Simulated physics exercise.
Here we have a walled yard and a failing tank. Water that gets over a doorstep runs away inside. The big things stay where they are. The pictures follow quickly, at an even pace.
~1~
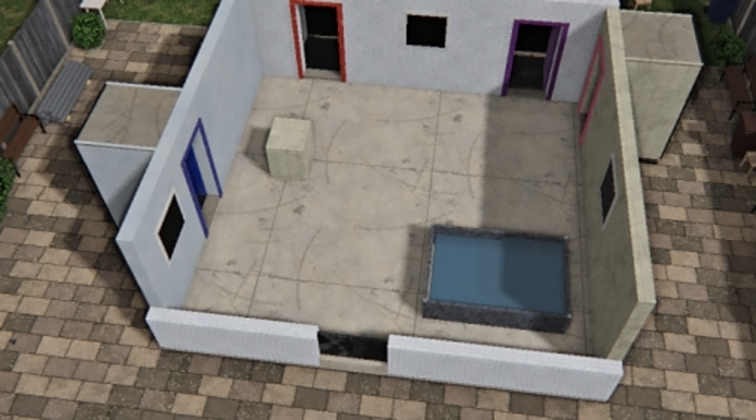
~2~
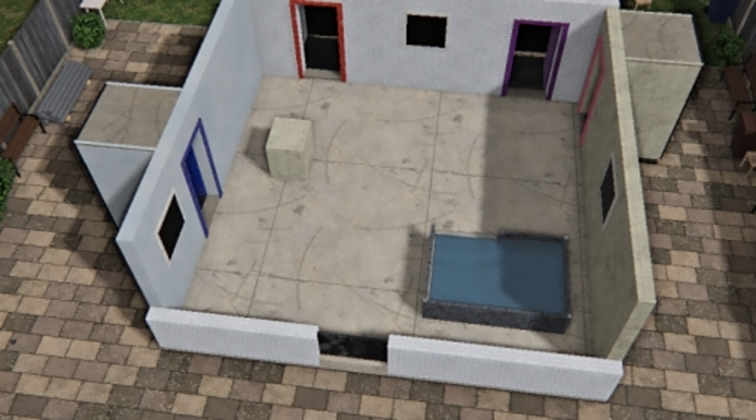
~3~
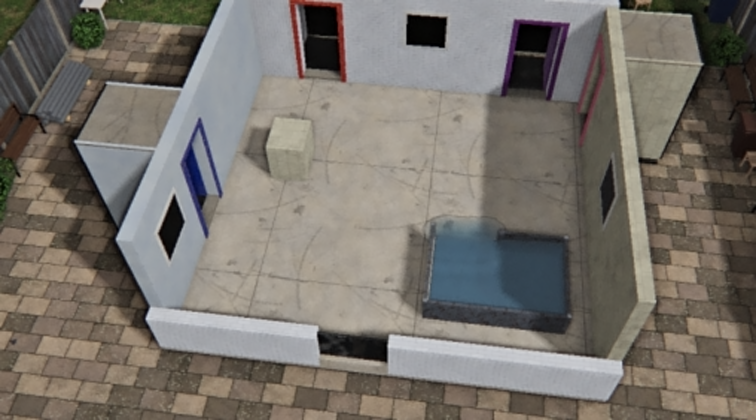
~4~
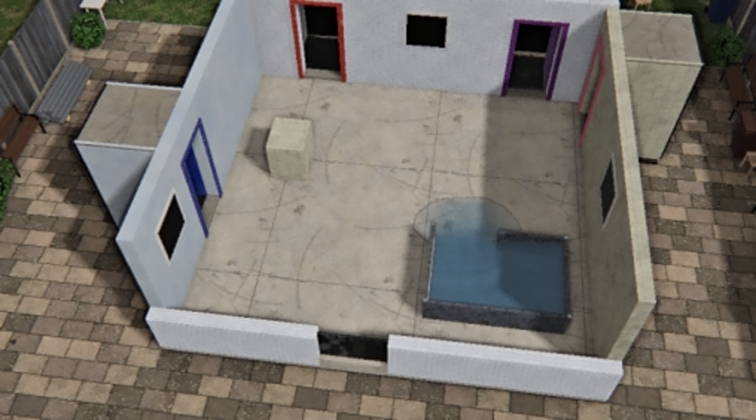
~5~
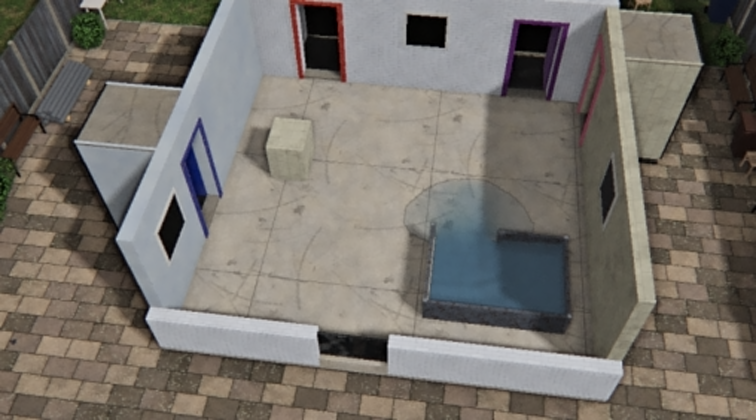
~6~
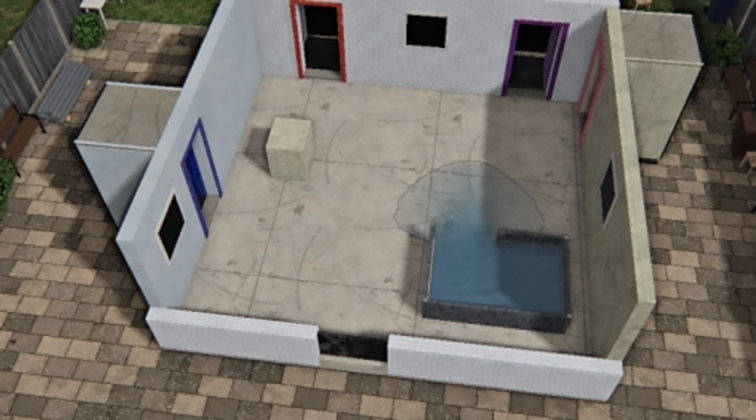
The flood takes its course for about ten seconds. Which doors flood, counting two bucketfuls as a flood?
One by one: The blue door holds within the limit; the pink door floods; the red door holds within the limit; the purple door floods.
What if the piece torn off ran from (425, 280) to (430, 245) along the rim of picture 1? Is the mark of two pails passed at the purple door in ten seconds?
Purple door lets less in.
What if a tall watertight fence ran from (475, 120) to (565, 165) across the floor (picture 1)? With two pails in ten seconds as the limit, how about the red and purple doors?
One by one: Red stays under; purple takes less.
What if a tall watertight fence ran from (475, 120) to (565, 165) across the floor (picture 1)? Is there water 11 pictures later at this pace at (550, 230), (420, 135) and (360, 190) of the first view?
As listed: Not flooded, wet, awash.
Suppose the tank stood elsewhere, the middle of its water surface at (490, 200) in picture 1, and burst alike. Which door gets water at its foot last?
The blue one.
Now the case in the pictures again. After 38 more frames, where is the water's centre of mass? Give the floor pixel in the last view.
Near (435, 171).
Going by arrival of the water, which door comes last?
The blue one.
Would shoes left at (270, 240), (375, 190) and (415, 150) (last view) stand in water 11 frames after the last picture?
In turn: Not flooded, flooded, under water.
A moment on, water covers 20 % of the floor; the blue door not reached, the pink door not reached, the red door not reached, the purple door not reached.
Next, water covers 35 % of the floor; the blue door not reached, the pink door not reached, the red door not reached, the purple door under two buckets in.
Then, water covers 45 % of the floor; the blue door not reached, the pink door under two buckets in, the red door wet at the sill, nothing in, the purple door over two buckets in.
Later, water covers 55 % of the floor; the blue door not reached, the pink door over two buckets in, the red door wet at the sill, nothing in, the purple door far over two buckets in.
In the end, water covers 75 % of the floor; the blue door wet at the sill, nothing in, the pink door far over two buckets in, the red door wet at the sill, nothing in, the purple door far over two buckets in.
